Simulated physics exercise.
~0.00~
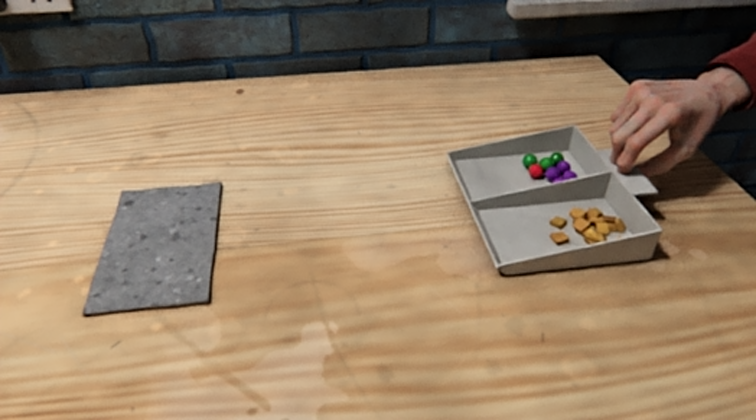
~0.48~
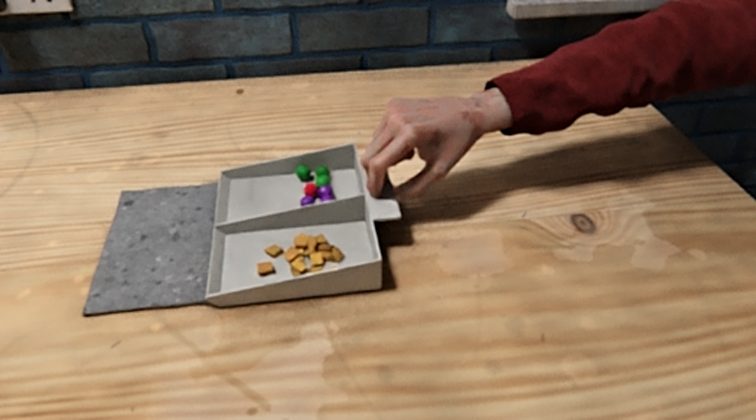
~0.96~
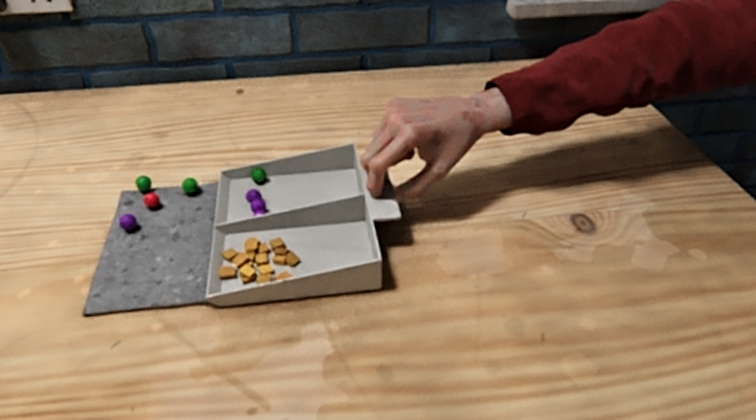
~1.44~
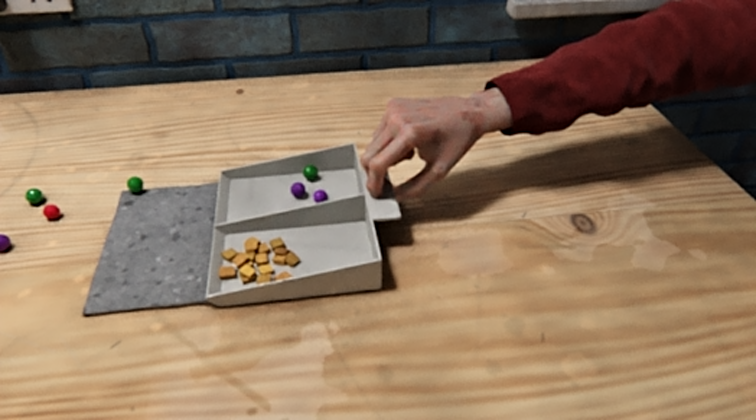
Hand sliding a divided tray left against a grey slab, coloured balls partly rolling out while orange-brown pieces shift forward and stay inside.
